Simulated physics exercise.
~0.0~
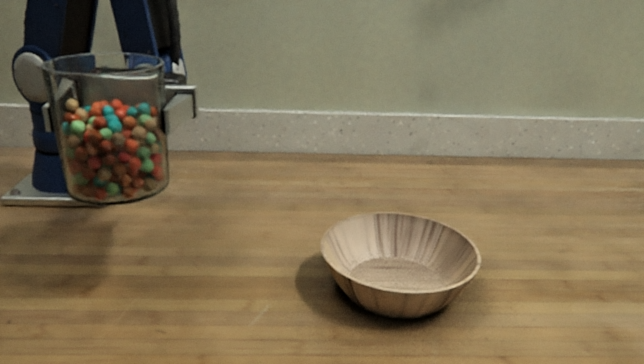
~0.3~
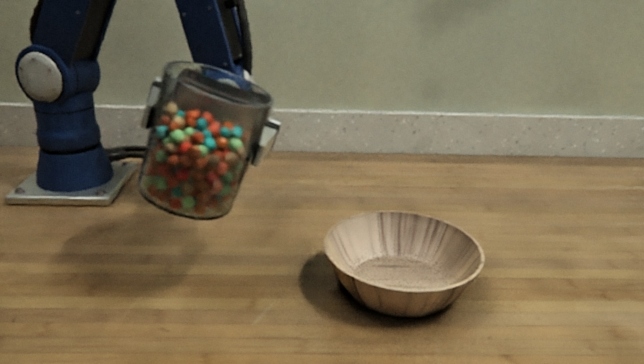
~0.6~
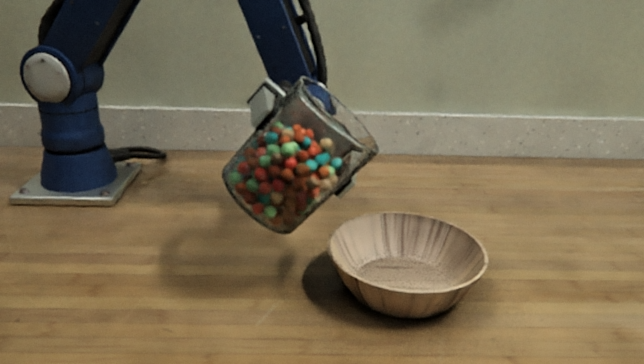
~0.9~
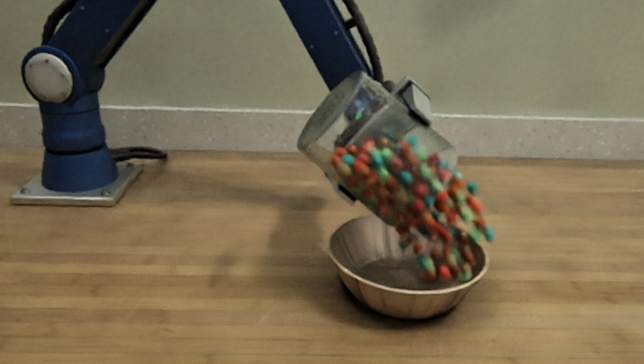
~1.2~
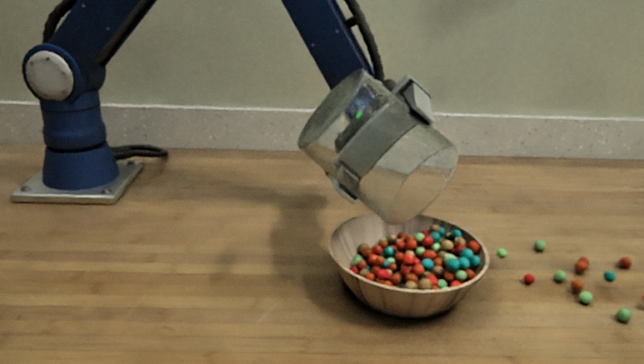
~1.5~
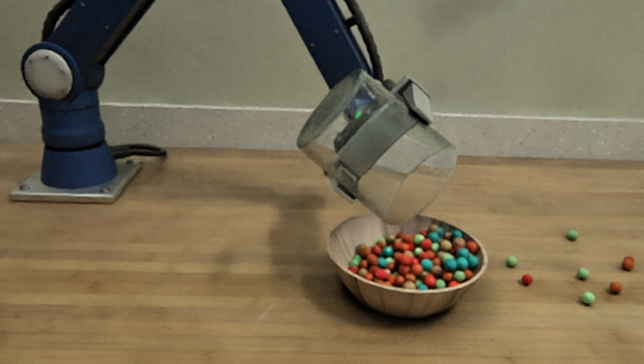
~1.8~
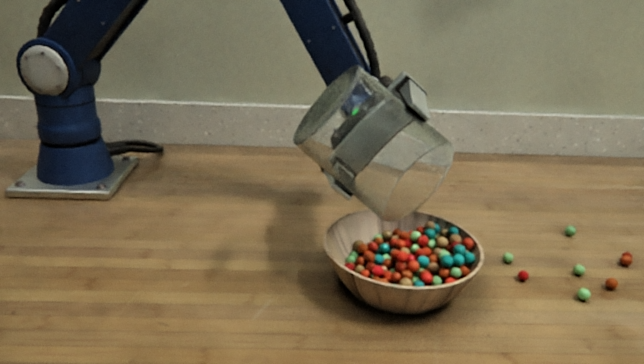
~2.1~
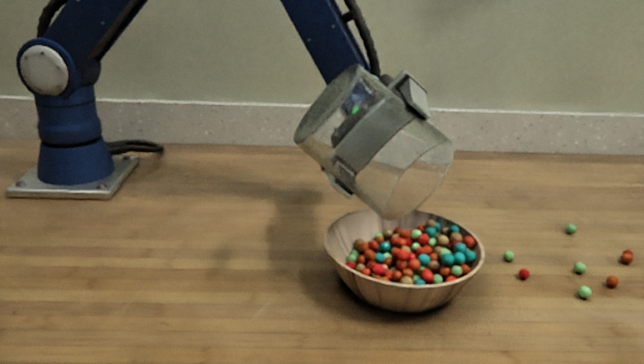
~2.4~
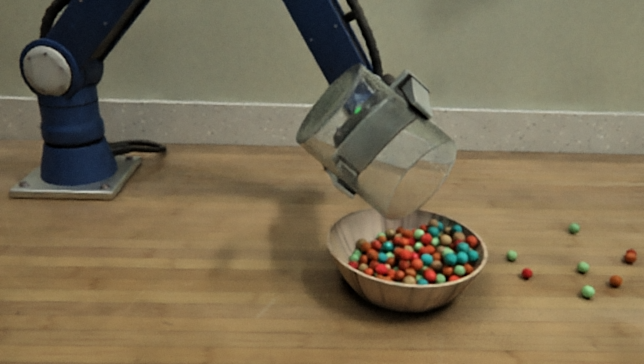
A clear cup full of small round sweets in red, orange, green and teal hangs from a blue robot arm at the left, above a wooden table seen from the side against a pale green wall. A striped wooden bowl stands right of centre. The arm carries the cup to the right, tilting it steadily, then tips it over above the bowl. The sweets pour out in a rush, most filling the bowl while several scatter and roll across the table to the right. The arm holds still with the emptied cup upside down over the heaped bowl.
